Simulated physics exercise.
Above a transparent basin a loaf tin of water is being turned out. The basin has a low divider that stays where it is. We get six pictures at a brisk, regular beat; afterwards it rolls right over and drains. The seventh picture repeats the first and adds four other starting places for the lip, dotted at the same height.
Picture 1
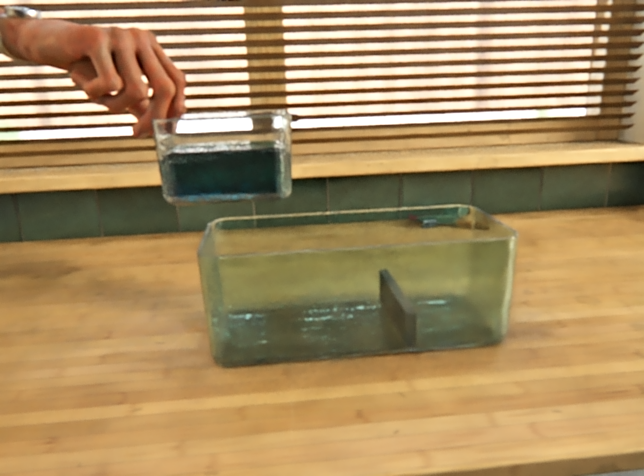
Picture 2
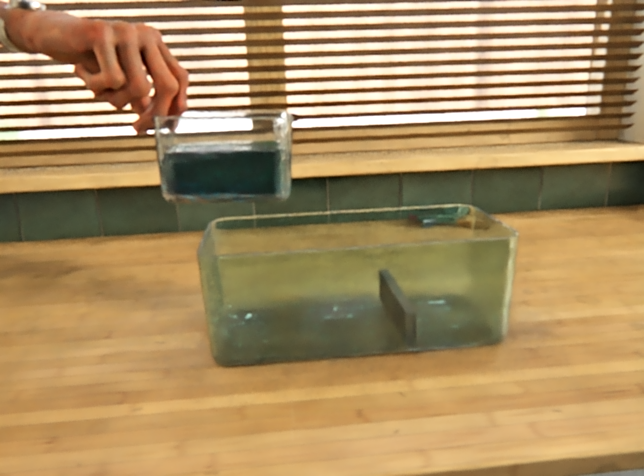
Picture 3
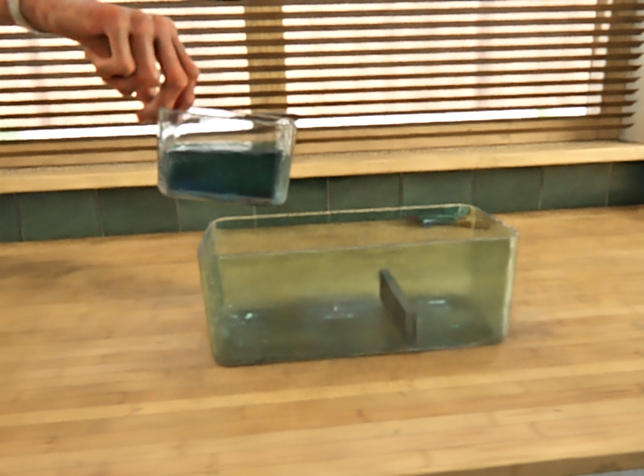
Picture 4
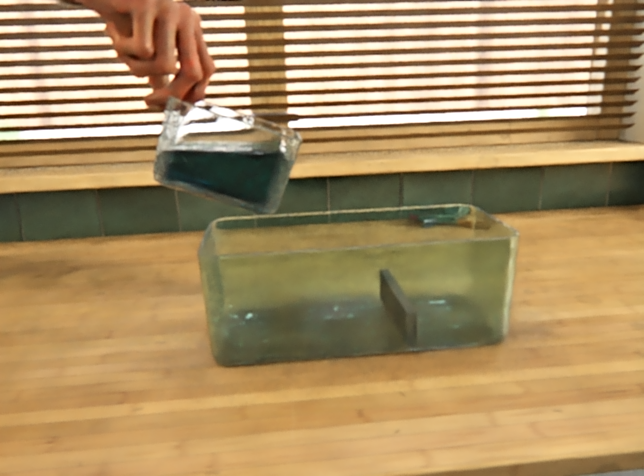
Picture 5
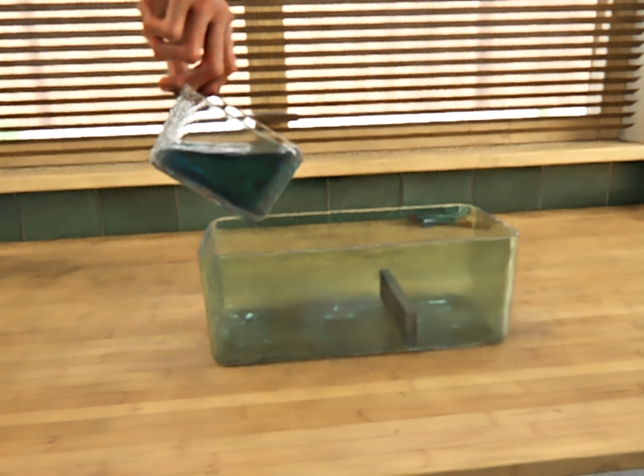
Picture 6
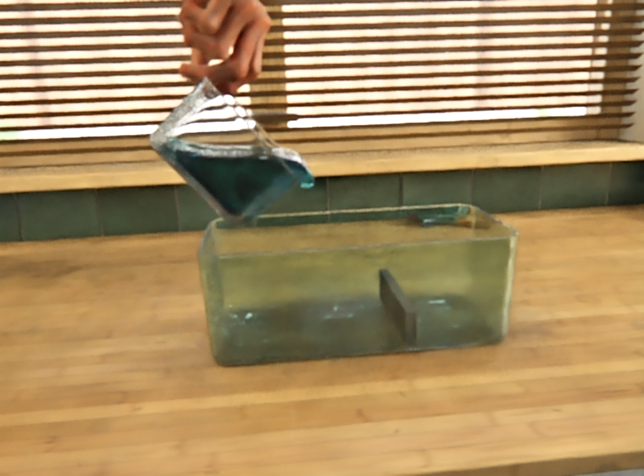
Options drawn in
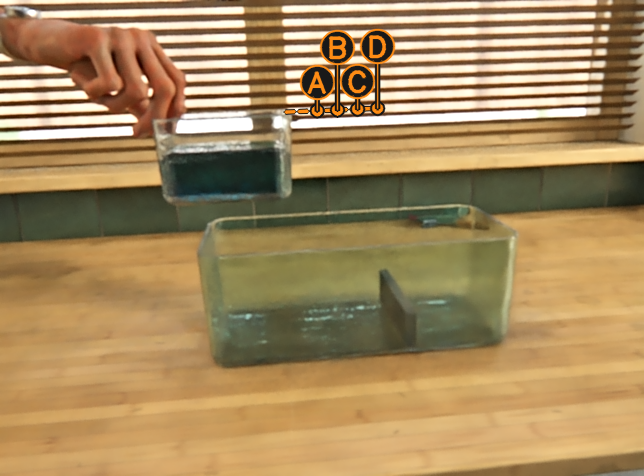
On a wooden counter by a window blind, a hand held a clear container of dark blue water above a glass basin and tilted it rightward until some water slipped over its lip.
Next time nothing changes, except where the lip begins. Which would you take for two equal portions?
Go for C.
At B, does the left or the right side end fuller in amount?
More ends on the left.
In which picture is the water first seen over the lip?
Picture 6.
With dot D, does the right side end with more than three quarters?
No, it does not.
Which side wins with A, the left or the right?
The left one.
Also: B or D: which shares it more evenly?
D.
On the marked copy, A at (317, 110); B at (337, 109); C at (357, 109); D at (377, 108).
Choosing A, about 96 % ends left of the wall and 3 % right of it.
Choosing B, about 78 % ends left of the wall and 21 % right of it.
Choosing C, about 50 % ends left of the wall and 50 % right of it.
Choosing D, about 33 % ends left of the wall and 66 % right of it.
